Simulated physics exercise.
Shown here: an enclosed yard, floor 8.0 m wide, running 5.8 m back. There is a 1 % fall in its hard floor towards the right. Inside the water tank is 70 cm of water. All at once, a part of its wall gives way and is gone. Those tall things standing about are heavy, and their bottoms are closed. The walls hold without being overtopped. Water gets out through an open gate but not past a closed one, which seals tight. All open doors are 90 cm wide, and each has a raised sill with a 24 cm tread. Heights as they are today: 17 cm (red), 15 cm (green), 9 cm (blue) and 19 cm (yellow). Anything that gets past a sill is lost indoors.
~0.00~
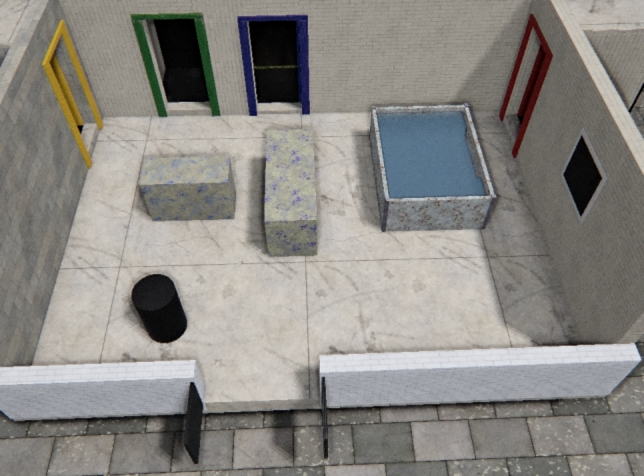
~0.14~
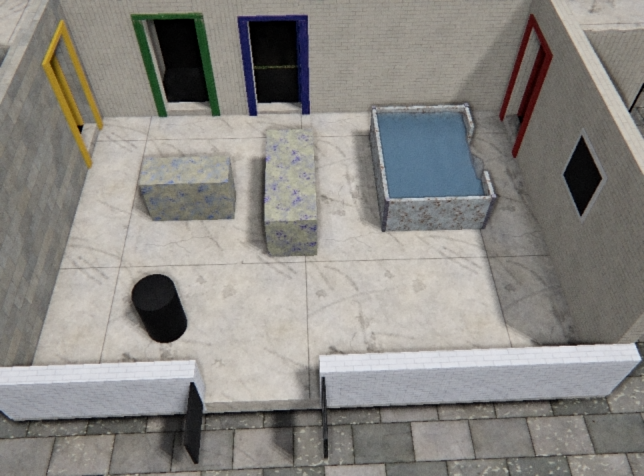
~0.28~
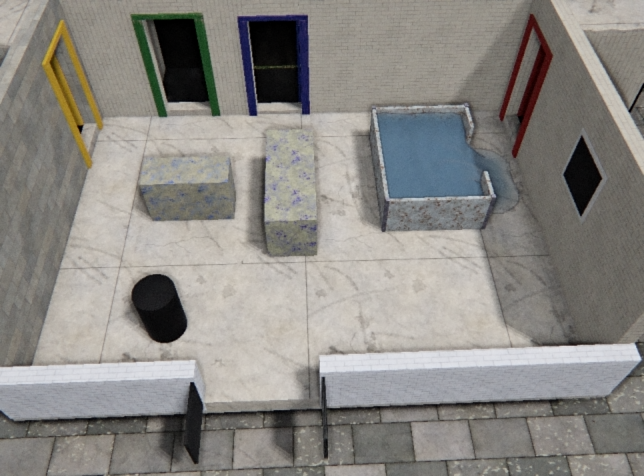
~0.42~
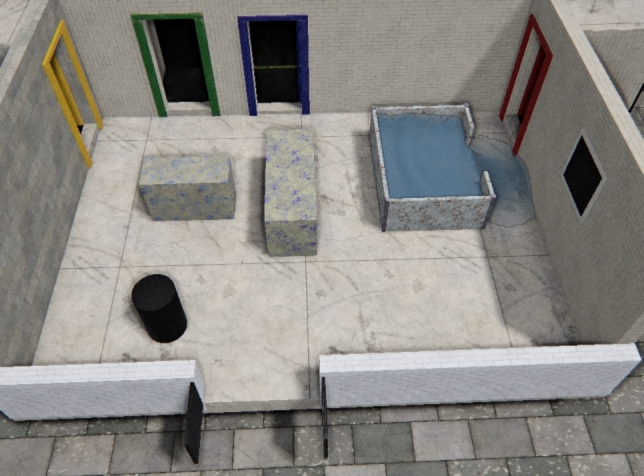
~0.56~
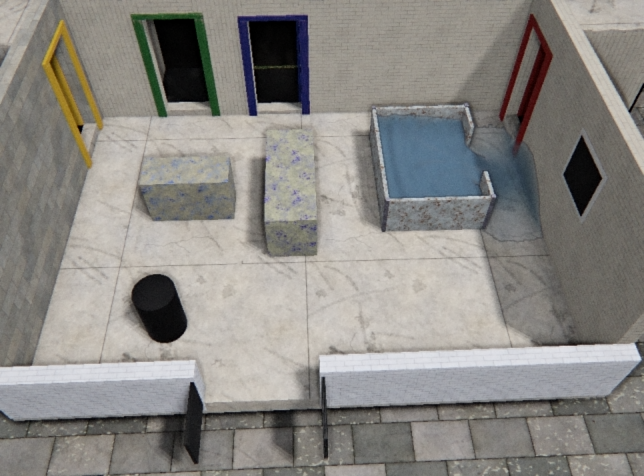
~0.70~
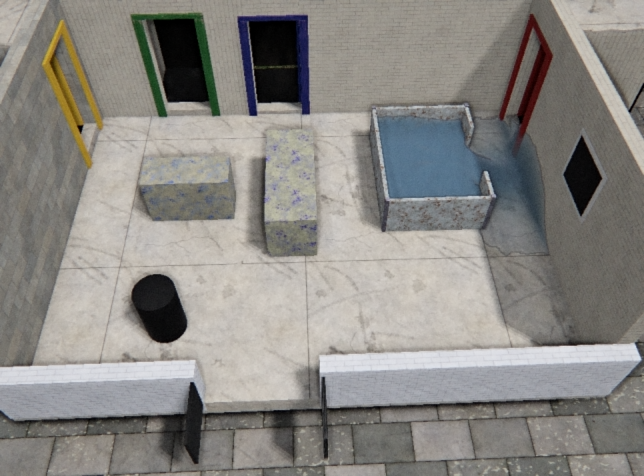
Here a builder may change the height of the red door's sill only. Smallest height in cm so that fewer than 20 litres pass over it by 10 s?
I would say 24 cm.
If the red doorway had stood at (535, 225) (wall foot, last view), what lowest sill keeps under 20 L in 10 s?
It needs about 25 cm.
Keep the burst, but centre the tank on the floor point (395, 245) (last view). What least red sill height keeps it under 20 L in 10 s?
Minimum: Approx. 13.5 cm.
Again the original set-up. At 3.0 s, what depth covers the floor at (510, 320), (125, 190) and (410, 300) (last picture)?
Some 4, 0 and 2 cm.
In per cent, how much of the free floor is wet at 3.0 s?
Roughly 35 percent of the floor.
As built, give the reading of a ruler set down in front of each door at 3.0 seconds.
Centimetres: Red = 23, green = 0, blue = 4, yellow = 0.
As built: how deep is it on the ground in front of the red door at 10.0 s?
You'd measure close to 8.5 cm there.
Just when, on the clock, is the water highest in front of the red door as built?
Approximately 1.4 s.
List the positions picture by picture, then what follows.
In the first frame, still water, 70 cm deep, in the water tank at (429, 153); the red door at (522, 95) is dry.
In the second frame, the front is at a hidden place, 0.2 m from the gap at (471, 171); 0.2 m2 of floor is wet, 70 cm left at the back.
In the third frame, water pours out at (470, 172) and has run 0.8 m, to (515, 193); about 11 cm deep outside, 70 cm at the back.
In the fourth frame, the front is at (513, 149), 1.0 m from the gap at (470, 172); 1.8 m2 of floor is wet, 64 cm left at the back.
In the fifth frame, water pours out at (470, 172) and has run 1.2 m, to (507, 132); about 10 cm deep outside, 58 cm at the back.
In the sixth frame, the gap is at (471, 171), the front 1.5 m out at (502, 120); the back of the water tank holds 60 cm; water is at the red door at (522, 95).
After 1.4 s water covers 15 % of the floor, deepest (52 cm) near (520, 181); 24 cm at the red door, 11 litres in over its 17 cm sill.
After 3.0 s water covers 35 % of the floor, deepest (32 cm) near (520, 181); 23 cm at the red door, 45 litres in over its 17 cm sill.
After 10.0 s water covers 100 % of the floor, deepest (10 cm) near (151, 342); 8 cm at the red door, 65 litres in over its 17 cm sill.
At the red door as built, the water arrived by 0.6 s and peaked near 24 cm at 1.4 s.
Run again over the same 10 s with other heights there, 43 litres in over 20 cm, 10 litres over 27.5 cm. The limit of 20 litres is kept from about 24 cm up.
